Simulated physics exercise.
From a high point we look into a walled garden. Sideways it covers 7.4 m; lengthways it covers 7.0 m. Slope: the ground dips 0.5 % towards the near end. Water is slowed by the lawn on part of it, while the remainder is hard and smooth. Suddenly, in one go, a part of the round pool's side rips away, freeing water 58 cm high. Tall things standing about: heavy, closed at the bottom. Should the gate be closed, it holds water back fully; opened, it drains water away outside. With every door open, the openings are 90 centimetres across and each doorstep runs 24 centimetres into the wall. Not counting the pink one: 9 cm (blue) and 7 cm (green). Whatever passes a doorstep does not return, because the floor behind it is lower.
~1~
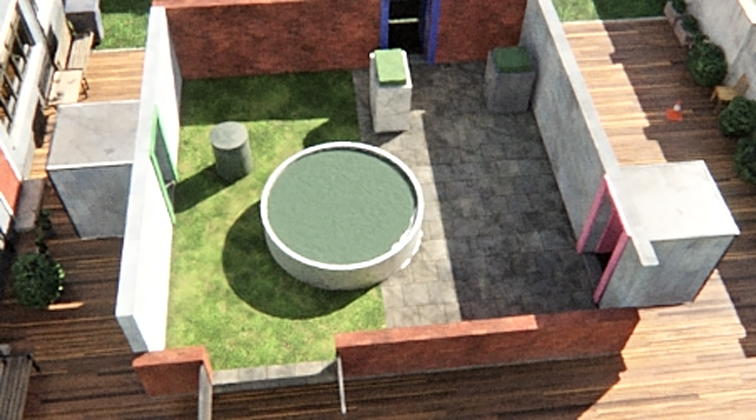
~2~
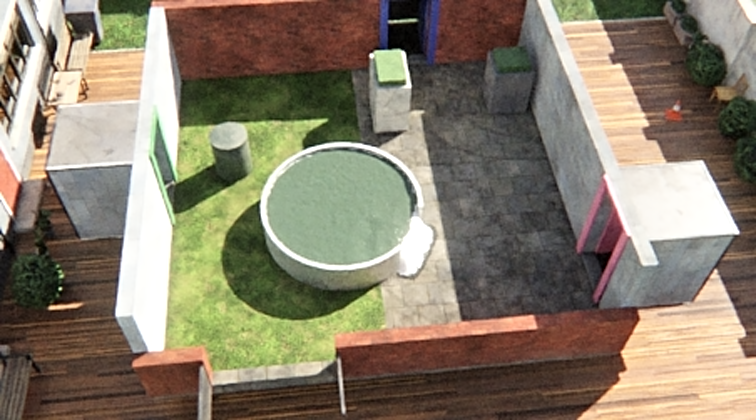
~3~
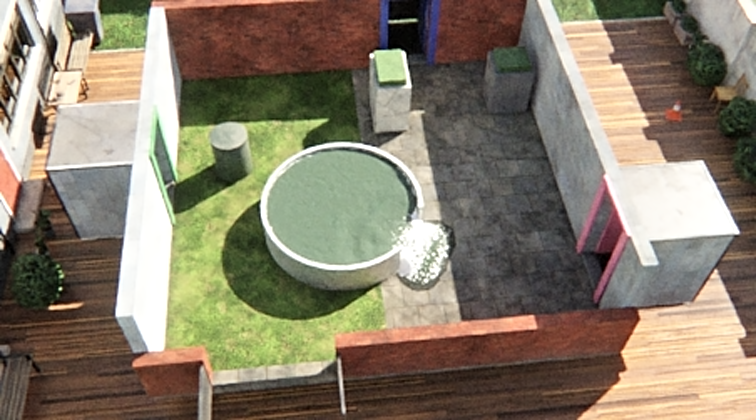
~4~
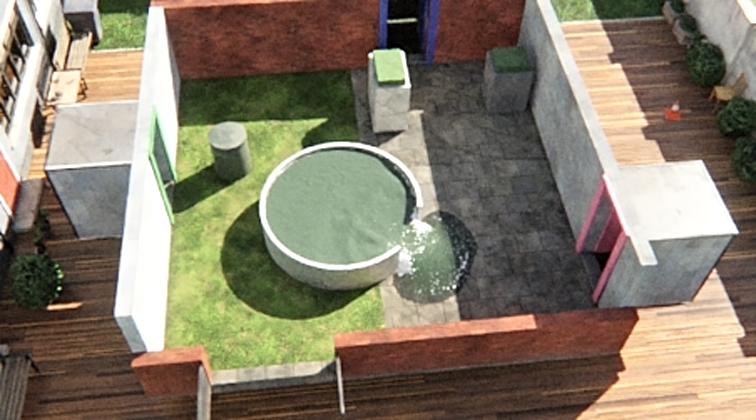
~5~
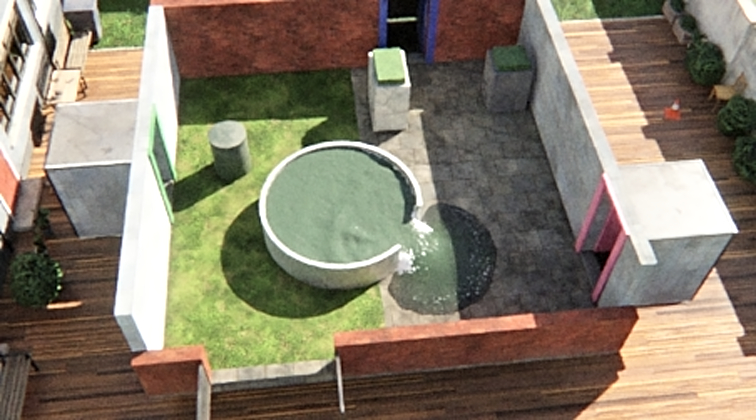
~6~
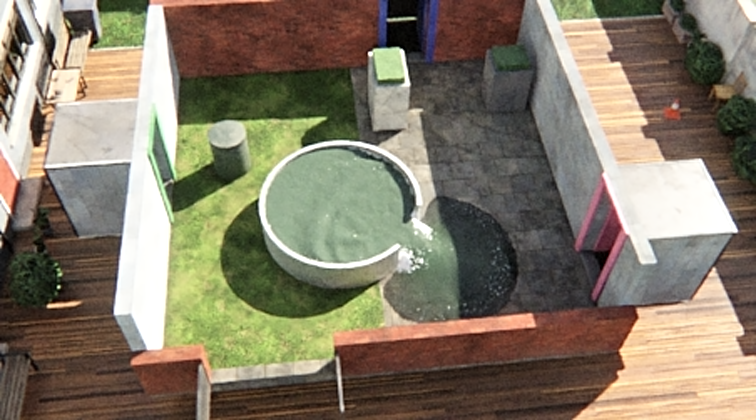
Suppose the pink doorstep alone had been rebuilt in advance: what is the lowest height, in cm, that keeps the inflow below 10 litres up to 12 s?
About 27 cm.
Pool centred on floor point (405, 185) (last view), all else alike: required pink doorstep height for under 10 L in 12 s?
Some 23 cm.
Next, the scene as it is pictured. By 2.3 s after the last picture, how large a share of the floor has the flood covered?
Some 25 in a hundred.
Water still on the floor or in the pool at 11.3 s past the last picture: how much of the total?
Share still there: Approx. 82 percent.
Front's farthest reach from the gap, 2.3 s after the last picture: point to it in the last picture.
At about (533, 112).
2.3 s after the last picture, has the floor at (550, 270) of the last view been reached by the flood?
Looks like it's swamped.
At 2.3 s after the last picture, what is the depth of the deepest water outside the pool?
Max depth: Around 34 cm.
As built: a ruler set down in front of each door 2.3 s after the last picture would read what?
Reading in centimetres: Blue = 0, pink = 24, green = 0.
Then, 0.7 s after the last picture water covers 20 % of the floor, deepest (31 cm) near (412, 259); 4 cm at the pink door, 0 litres in over its 7 cm doorstep.
Then, 2.3 s after the last picture water covers 25 % of the floor, deepest (34 cm) near (606, 331); 24 cm at the pink door, 148 litres in over its 7 cm doorstep.
Then, 11.3 s after the last picture water covers 85 % of the floor, deepest (11 cm) near (480, 343); 10 cm at the pink door, 521 litres in over its 7 cm doorstep.
At the pink door as built, the water peaked near 28 cm, 1.9 s after the last picture.
With a doorstep of 23 cm, 28 litres would have come in within the 12 s; with 31 cm, 2 litres. So under 10 litres takes about 27 cm.
